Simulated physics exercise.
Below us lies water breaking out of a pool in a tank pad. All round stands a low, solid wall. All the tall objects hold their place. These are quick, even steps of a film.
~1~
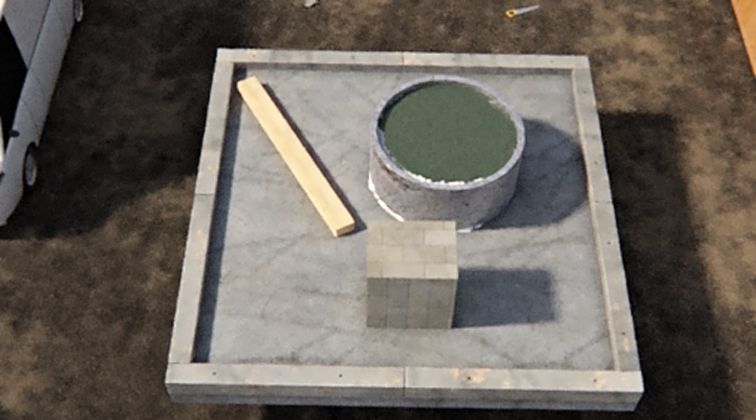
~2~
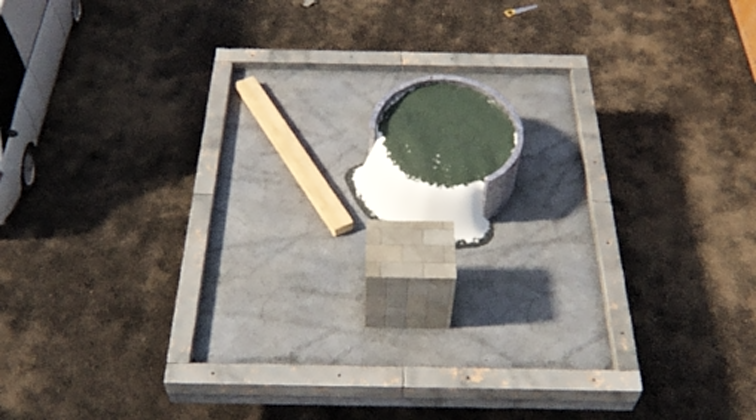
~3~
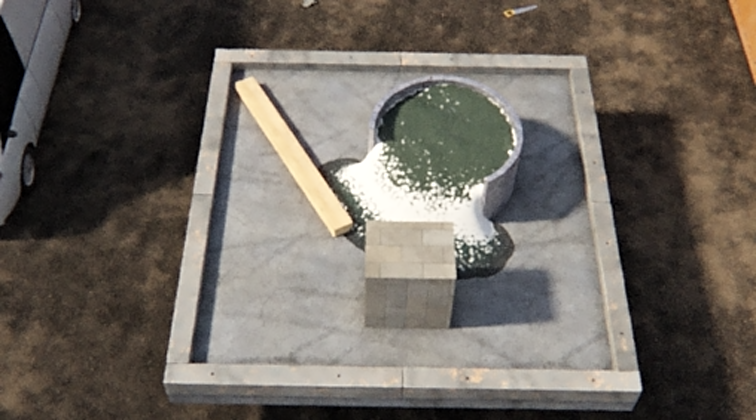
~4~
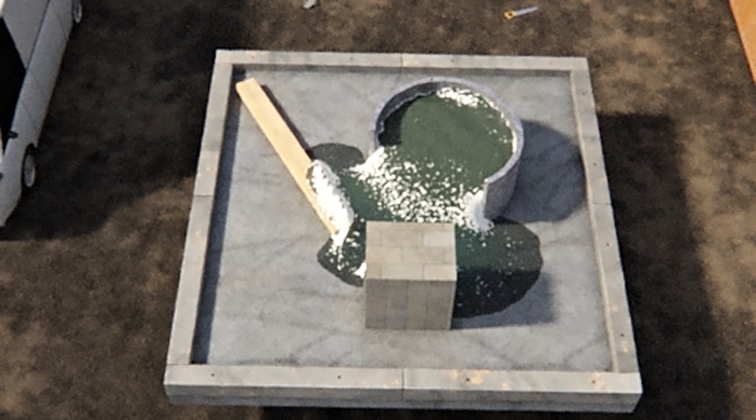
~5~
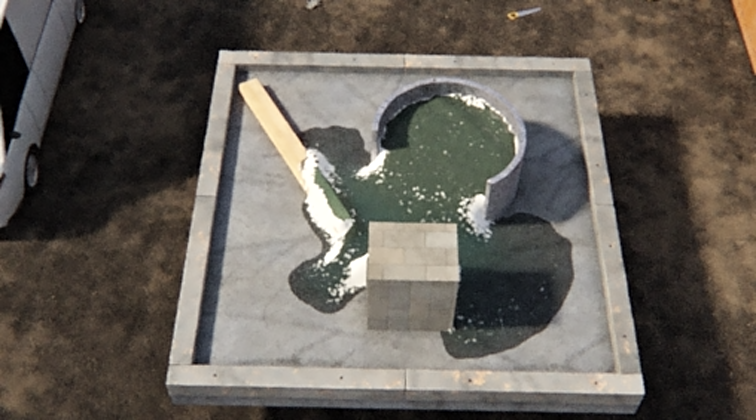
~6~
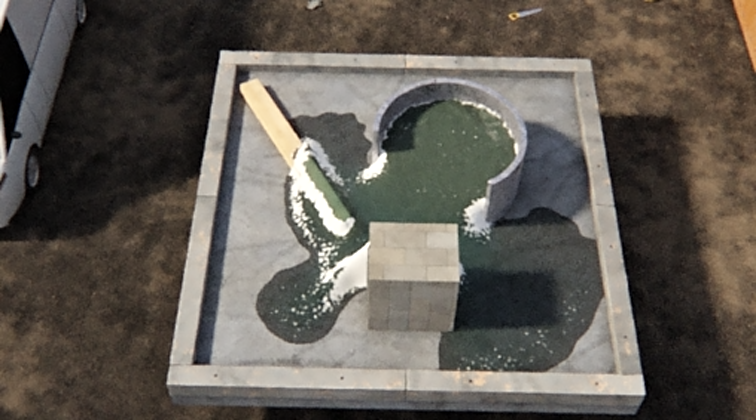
Dark green water pours from the round pool and spreads around the block and wooden plank.
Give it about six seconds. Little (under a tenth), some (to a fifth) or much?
It loses from a tenth to a fifth.
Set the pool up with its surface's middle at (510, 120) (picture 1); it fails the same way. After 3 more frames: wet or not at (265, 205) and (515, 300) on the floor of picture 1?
One after the other: Not flooded, awash.
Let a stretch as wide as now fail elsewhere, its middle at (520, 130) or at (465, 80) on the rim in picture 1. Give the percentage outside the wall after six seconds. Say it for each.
About 40 and 40 per cent.
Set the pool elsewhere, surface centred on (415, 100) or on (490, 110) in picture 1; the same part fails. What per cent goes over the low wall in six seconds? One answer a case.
Near 10 and 12 in a hundred.
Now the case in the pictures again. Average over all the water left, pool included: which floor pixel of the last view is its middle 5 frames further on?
At about (396, 236).
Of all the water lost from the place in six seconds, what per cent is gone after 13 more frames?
I make it 70 per cent.
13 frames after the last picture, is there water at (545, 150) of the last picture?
Answer: Free of water.
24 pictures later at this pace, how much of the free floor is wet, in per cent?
About 95 per cent.
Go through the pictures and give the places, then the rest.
In the first frame, the pool at (447, 134) is whole and still.
In the second frame, water pours out at (409, 207) and has run to (354, 172).
In the third frame, water pours out at (409, 209) and has run to (320, 176).
In the fourth frame, the front is at (517, 293), out from the gap at (409, 213).
In the fifth frame, the front is at (528, 330), out from the gap at (411, 215).
In the sixth frame, water pours out at (412, 215) and has run to a hidden place.
A moment on, water covers 45 % of the floor; the low wall has let 0 % over.
Next, water covers 55 % of the floor; the low wall has let 0 % over.
Then, water covers 65 % of the floor; the low wall has let 10 % over.
Later, water covers 75 % of the floor; the low wall has let 14 % over.
In the end, water covers 80 % of the floor; the low wall has let 14 % over.
